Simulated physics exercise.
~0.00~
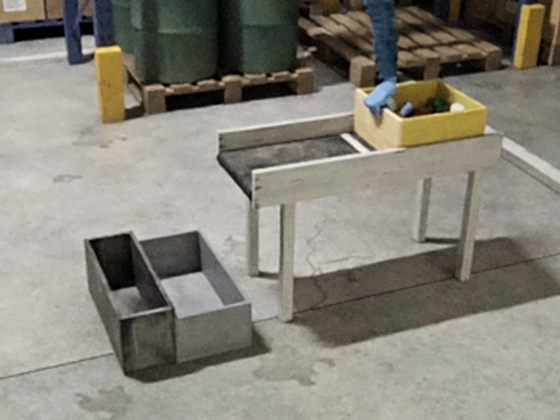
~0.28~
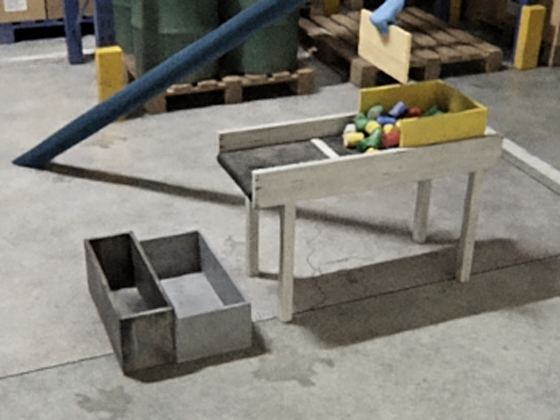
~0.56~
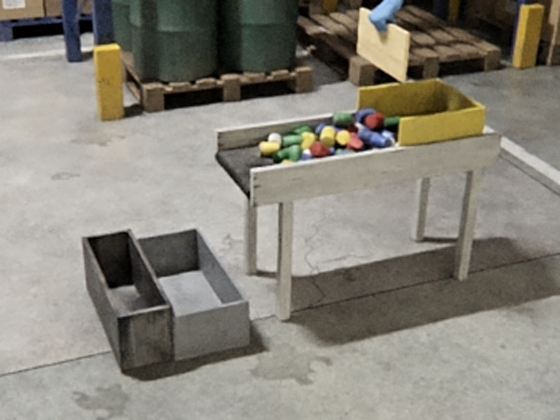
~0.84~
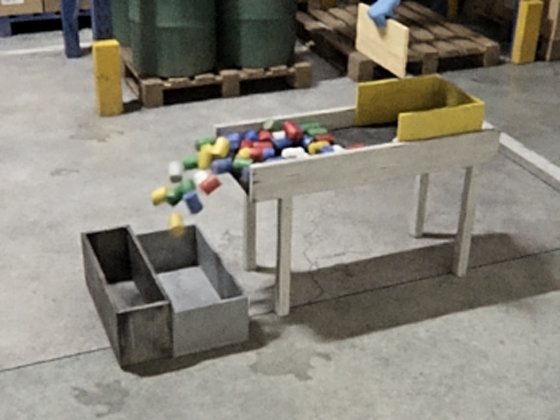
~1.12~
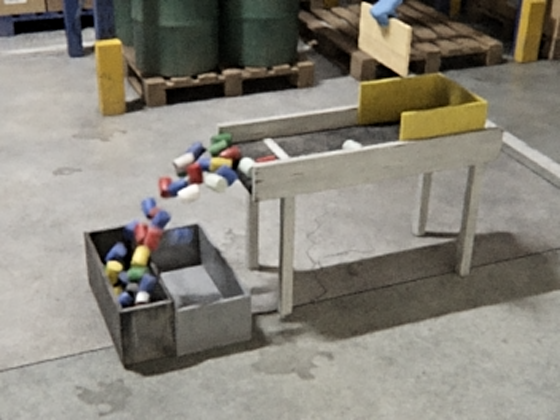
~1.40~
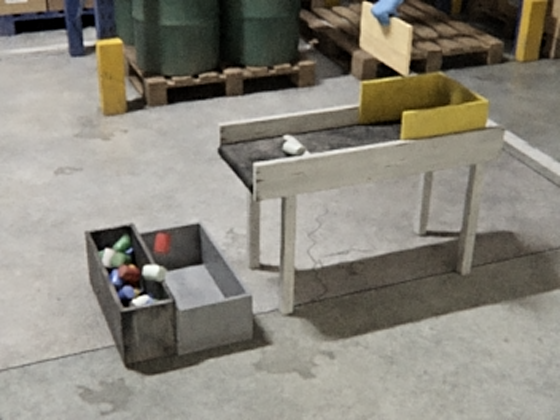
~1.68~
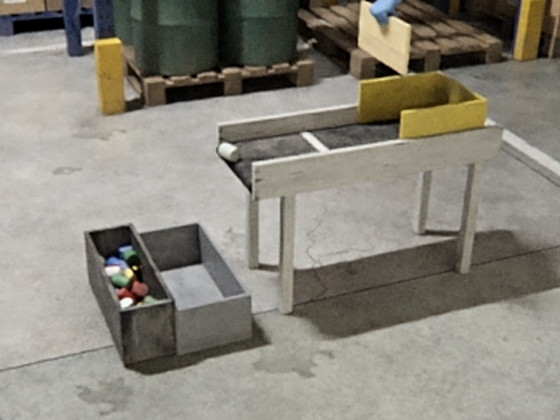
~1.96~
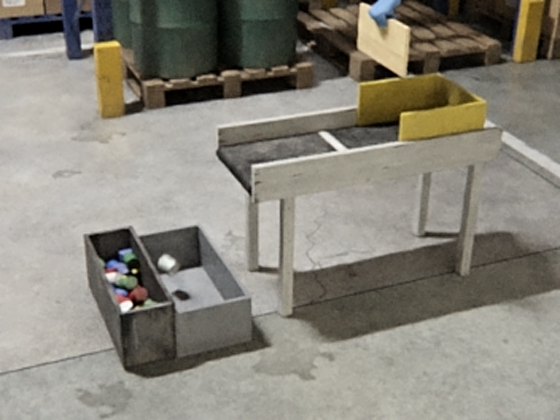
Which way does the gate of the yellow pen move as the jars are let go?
The gate moves up, lifted clear of the pen by the gloved hand.
